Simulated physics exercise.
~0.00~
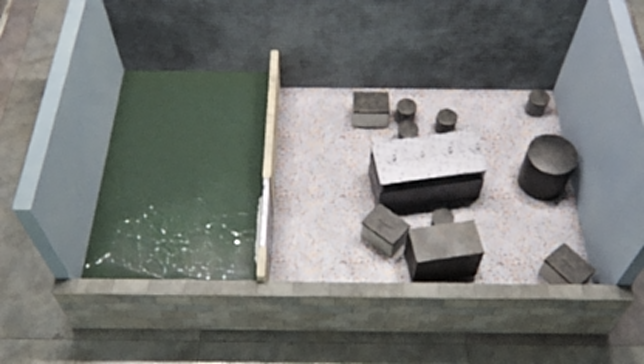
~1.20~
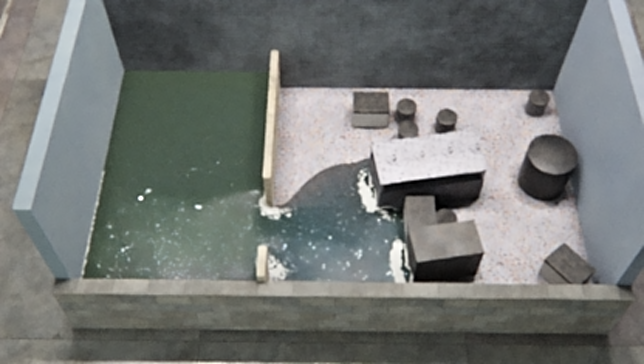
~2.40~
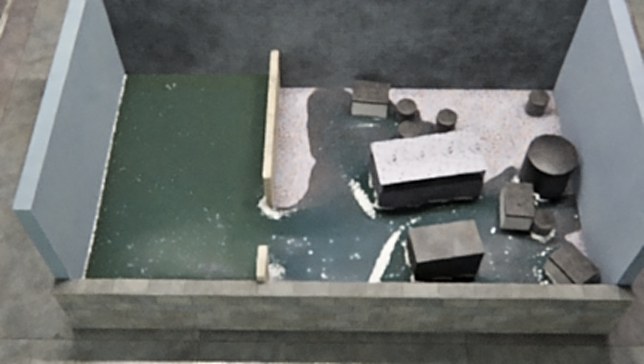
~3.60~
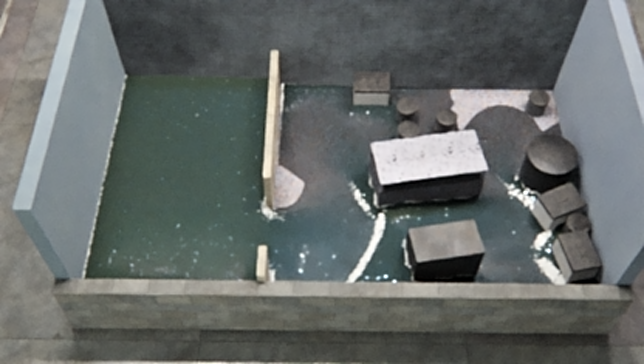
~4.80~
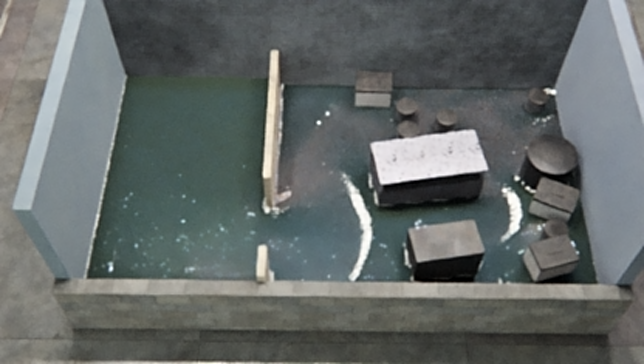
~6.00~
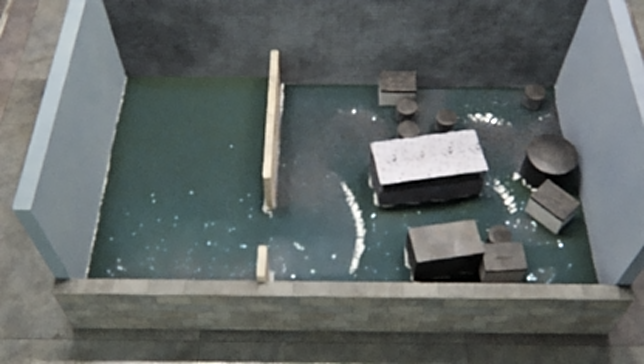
Green water burst through a gap in the dividing wall and spread across the dry room on the right until it covered the floor, pushing a few of the dark chests rightward before some drifted back left, while the biggest blocks stayed put.
